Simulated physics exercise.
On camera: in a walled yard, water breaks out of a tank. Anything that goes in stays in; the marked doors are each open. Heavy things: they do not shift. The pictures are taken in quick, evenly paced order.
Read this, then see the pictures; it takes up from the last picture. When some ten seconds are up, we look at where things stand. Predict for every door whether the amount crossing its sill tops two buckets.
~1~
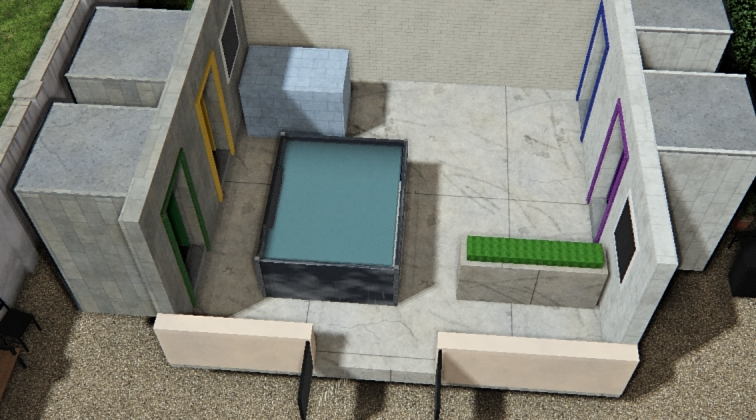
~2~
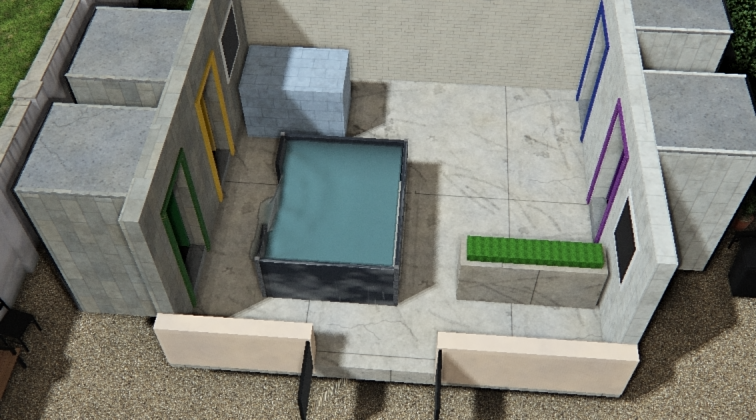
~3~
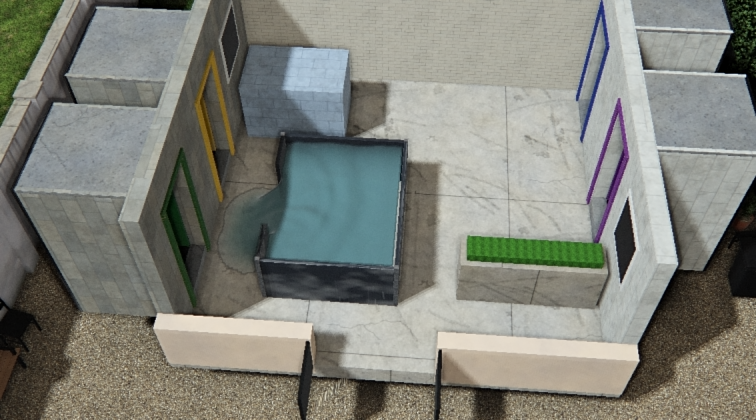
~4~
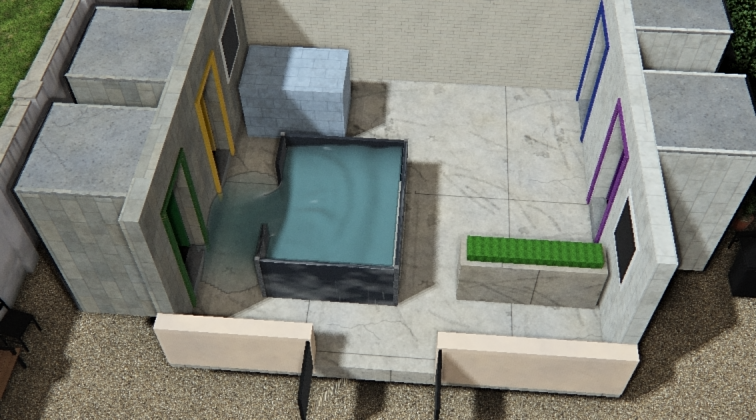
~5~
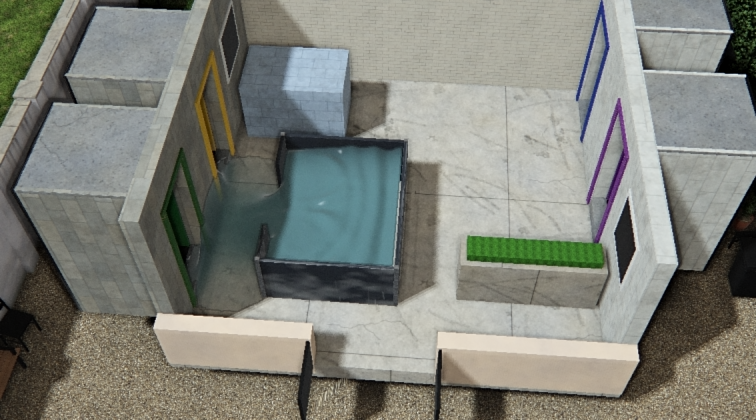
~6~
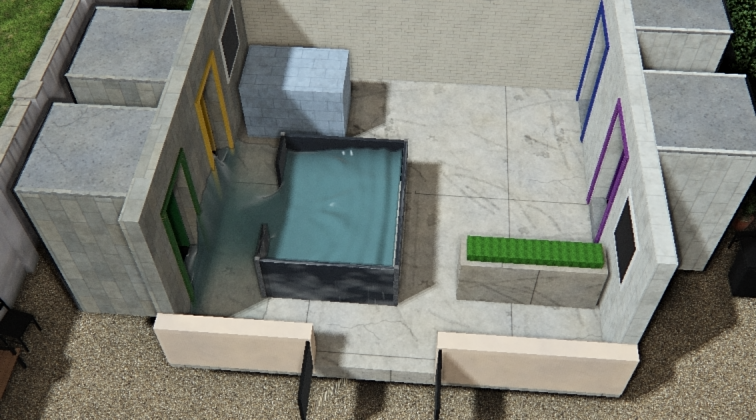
In order: The yellow door goes over two buckets, the purple door does not go over two buckets, the blue door goes over two buckets, the green door goes over two buckets.
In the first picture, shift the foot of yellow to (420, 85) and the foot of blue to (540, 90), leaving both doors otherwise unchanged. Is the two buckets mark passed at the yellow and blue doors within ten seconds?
Yellow: Falls short. Blue: Exceeds the limit.
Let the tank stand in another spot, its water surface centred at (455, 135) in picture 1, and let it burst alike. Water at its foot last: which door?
It's the purple-painted one that is reached last.
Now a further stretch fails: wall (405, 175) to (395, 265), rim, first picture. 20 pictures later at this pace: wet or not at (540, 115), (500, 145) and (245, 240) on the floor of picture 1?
In turn: Inundated, then inundated, then untouched.
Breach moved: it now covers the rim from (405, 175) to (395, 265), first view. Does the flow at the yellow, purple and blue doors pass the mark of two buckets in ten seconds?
As I see it, the yellow door undershoots, while the purple door overshoots and the blue door overshoots.
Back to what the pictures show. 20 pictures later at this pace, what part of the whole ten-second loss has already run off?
Around 35 % of the total, roughly.
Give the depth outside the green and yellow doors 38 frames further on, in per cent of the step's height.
First 80 percent, then 80 percent.
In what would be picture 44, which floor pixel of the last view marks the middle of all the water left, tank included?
About (390, 228).
A moment on, water covers 20 % of the floor; the yellow door over two buckets in, the purple door not reached, the blue door not reached, the green door over two buckets in.
Next, water covers 40 % of the floor; the yellow door far over two buckets in, the purple door not reached, the blue door not reached, the green door far over two buckets in.
Then, water covers 80 % of the floor; the yellow door far over two buckets in, the purple door not reached, the blue door not reached, the green door far over two buckets in.
Later, water covers 90 % of the floor; the yellow door far over two buckets in, the purple door wet at the sill, nothing in, the blue door far over two buckets in, the green door far over two buckets in.
In the end, water covers 95 % of the floor; the yellow door far over two buckets in, the purple door wet at the sill, nothing in, the blue door far over two buckets in, the green door far over two buckets in.
